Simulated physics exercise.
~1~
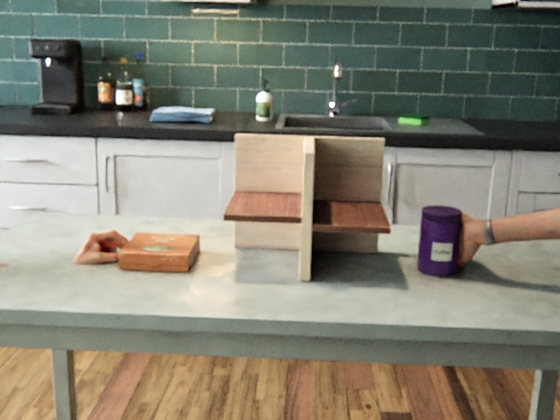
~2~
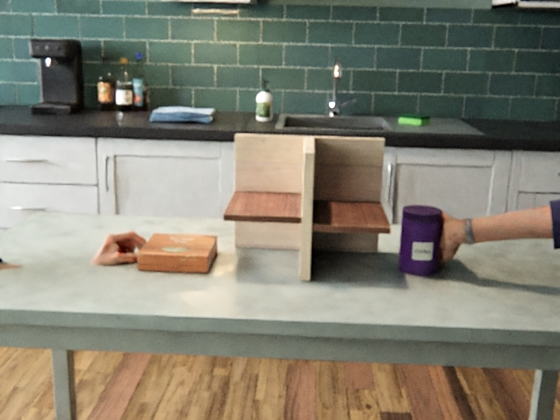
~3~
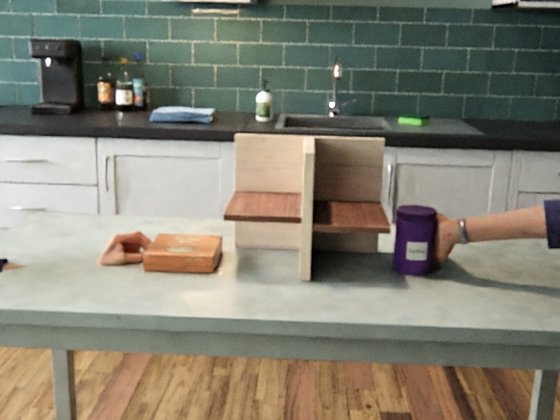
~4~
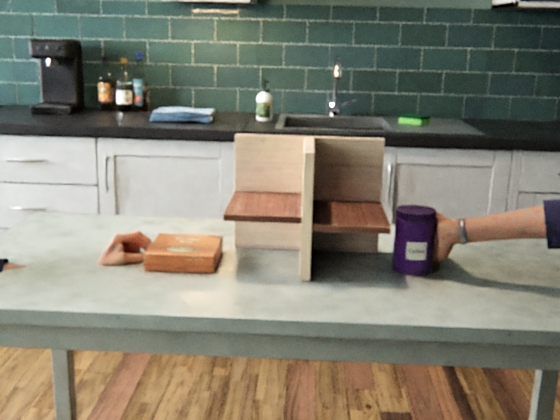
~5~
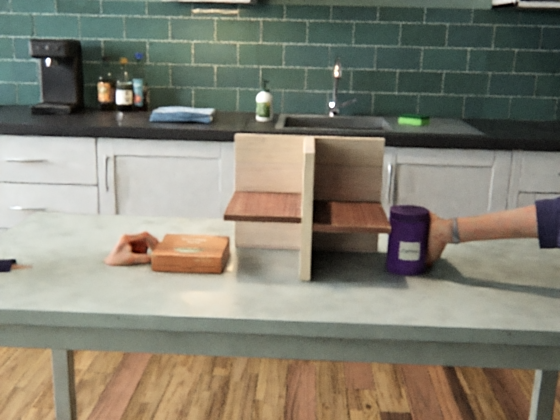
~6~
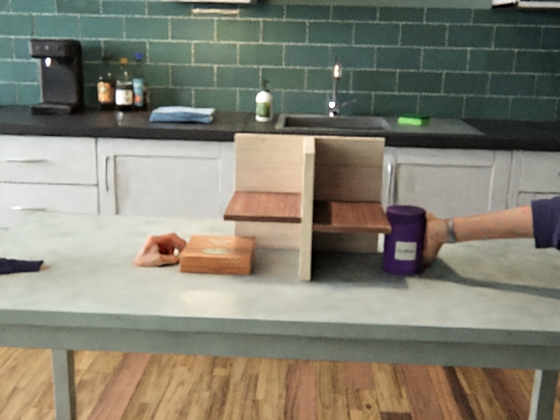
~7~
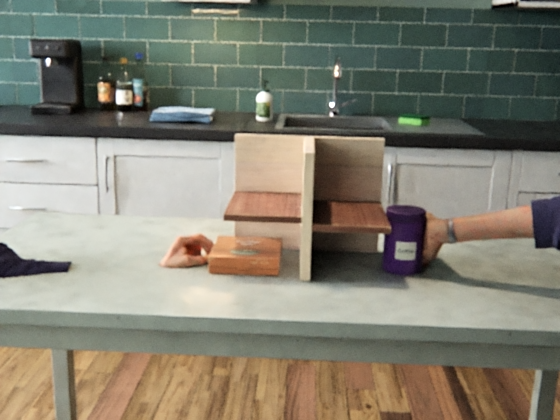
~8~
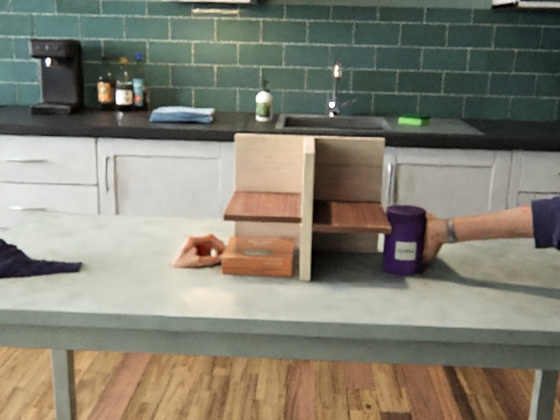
In a kitchen, hands slide an orange packet under a low shelf while a purple jar stops outside.
